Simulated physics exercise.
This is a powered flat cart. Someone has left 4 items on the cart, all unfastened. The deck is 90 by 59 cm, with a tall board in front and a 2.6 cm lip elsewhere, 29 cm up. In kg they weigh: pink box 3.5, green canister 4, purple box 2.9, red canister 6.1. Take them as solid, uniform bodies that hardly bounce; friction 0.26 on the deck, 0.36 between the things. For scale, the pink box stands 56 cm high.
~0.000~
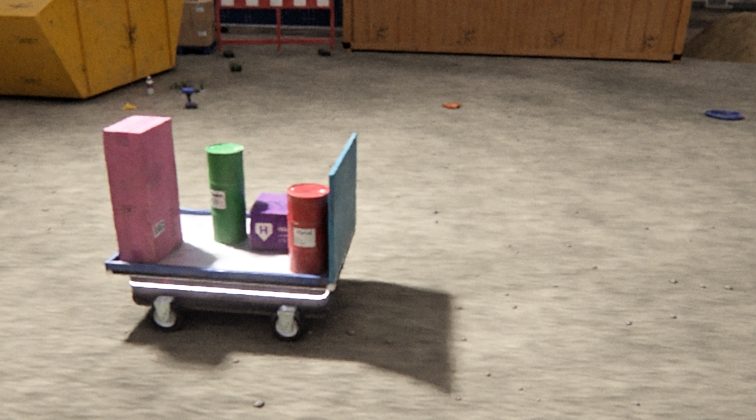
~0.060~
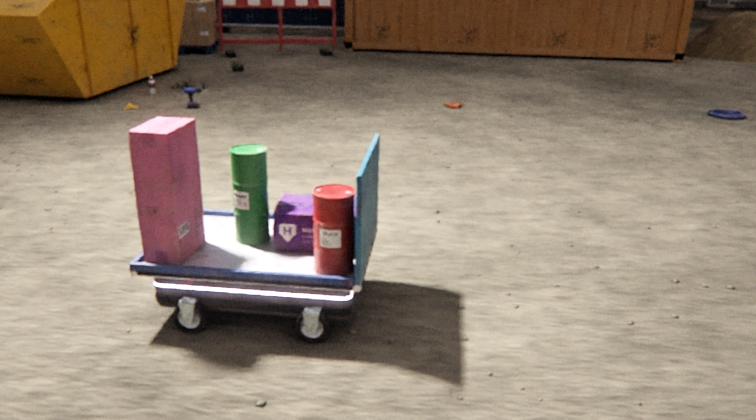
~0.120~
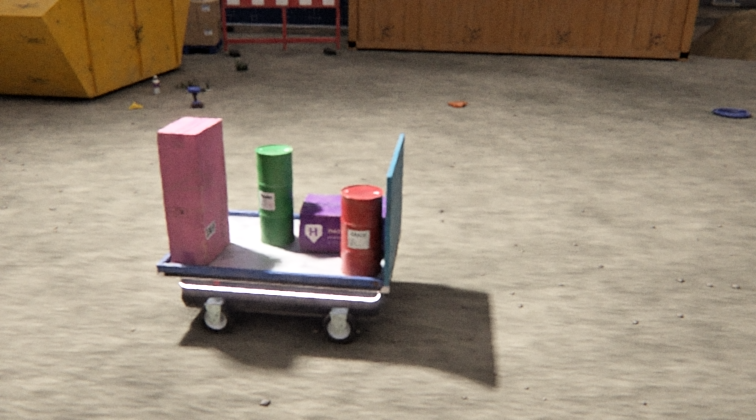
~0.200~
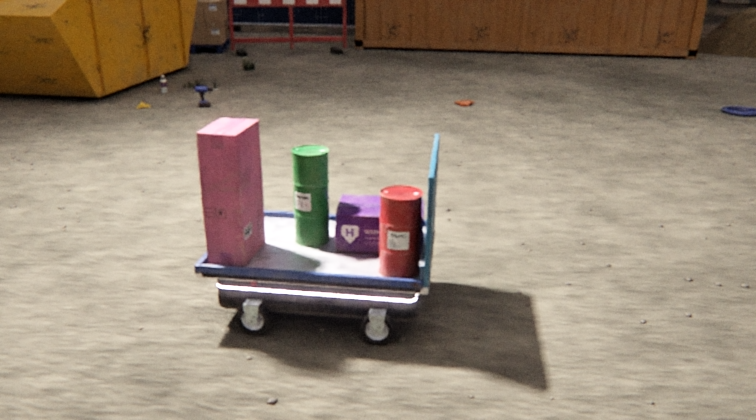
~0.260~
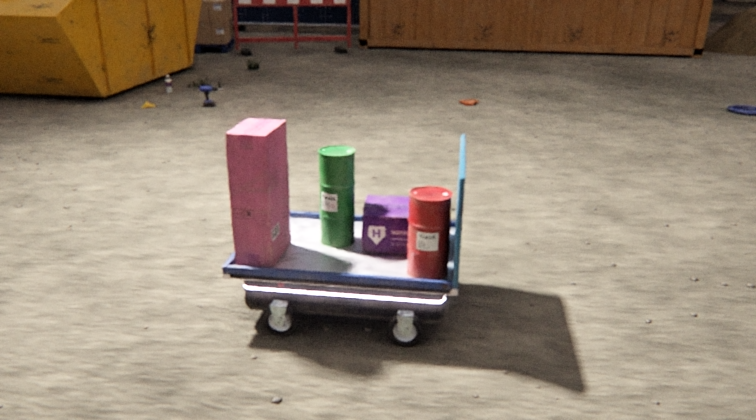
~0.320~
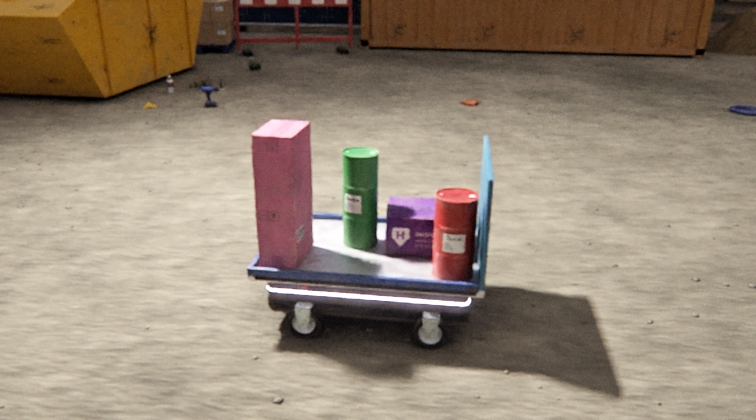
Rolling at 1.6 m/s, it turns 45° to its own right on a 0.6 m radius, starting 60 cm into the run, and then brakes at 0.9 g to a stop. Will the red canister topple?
The red canister is still upright.
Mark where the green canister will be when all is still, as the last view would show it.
Near (593, 259).
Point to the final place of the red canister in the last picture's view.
At about (664, 366).
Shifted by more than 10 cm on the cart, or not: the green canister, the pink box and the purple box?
The green canister ends elsewhere; the pink box ends elsewhere; the purple box stays put.
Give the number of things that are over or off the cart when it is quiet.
In all, 2.
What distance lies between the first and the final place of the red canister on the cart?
Some 2 cm.
After 0.72 s, cart 115 cm along, turned 37°; red canister 7° off upright near (598, 286); green canister moved 13 cm; purple box 4° off upright.
After 1.02 s, cart 151 cm along, turned 45°; red canister moved 4 cm near (661, 366); green canister 17° off upright; pink box moved 10 cm.
In the end (3.0 s), toppled on the cart, pink box and green canister; the other 2 under 10 cm from the start. In the last view, red canister near (664, 366).
